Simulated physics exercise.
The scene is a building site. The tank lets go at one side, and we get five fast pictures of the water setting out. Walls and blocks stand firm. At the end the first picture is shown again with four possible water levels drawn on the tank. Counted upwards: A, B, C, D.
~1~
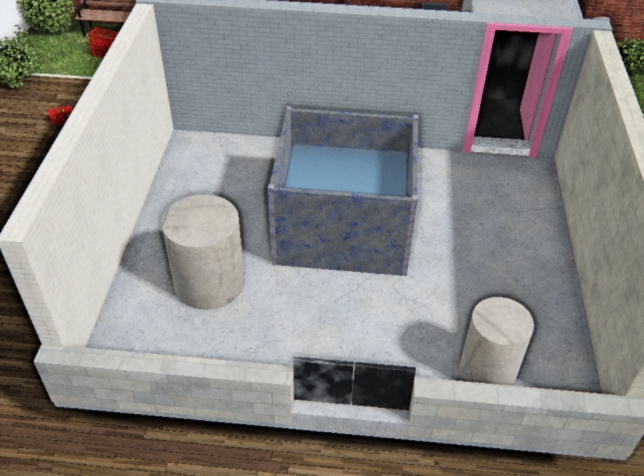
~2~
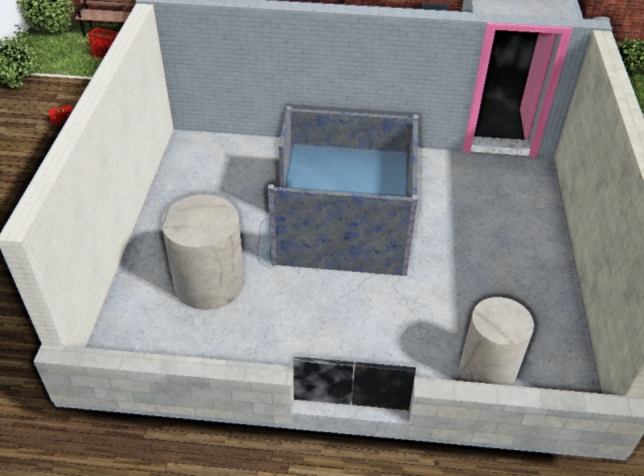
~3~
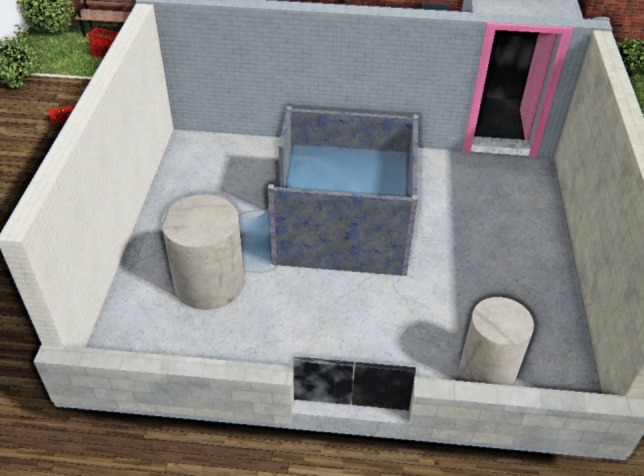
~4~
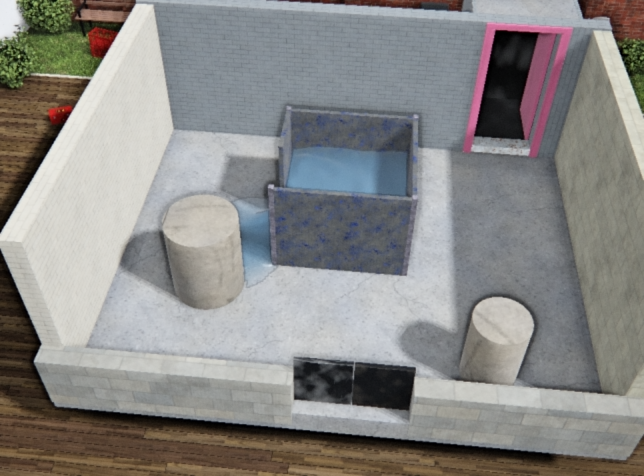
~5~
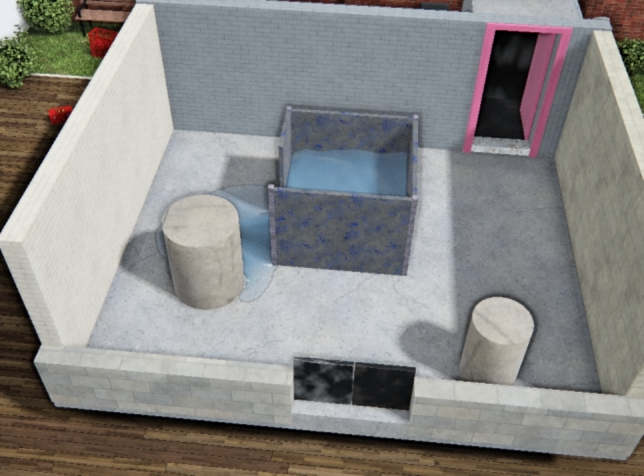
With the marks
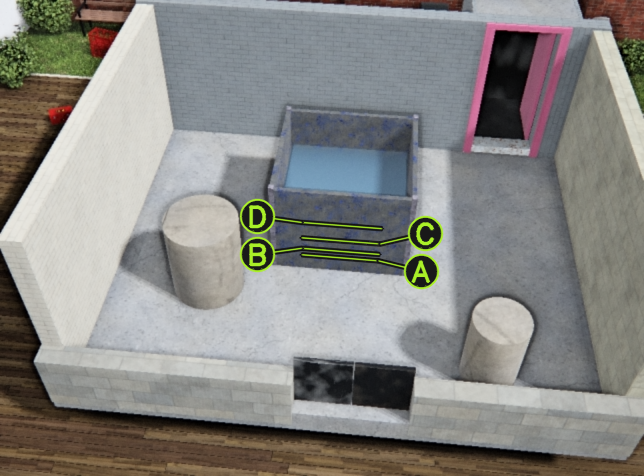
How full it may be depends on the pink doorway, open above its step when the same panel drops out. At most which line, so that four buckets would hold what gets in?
D will do.
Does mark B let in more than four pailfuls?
No, not at all.
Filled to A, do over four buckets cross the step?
No, that is safe.
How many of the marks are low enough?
All of the four.
On the marked copy, A at (340, 257); B at (340, 251); C at (340, 240); D at (341, 225); from the bottom up A, B, C, D.
Choosing A, nothing gets over.
Choosing B, nothing gets over.
Choosing C, nothing gets over.
Choosing D, a bucket or two gets in.
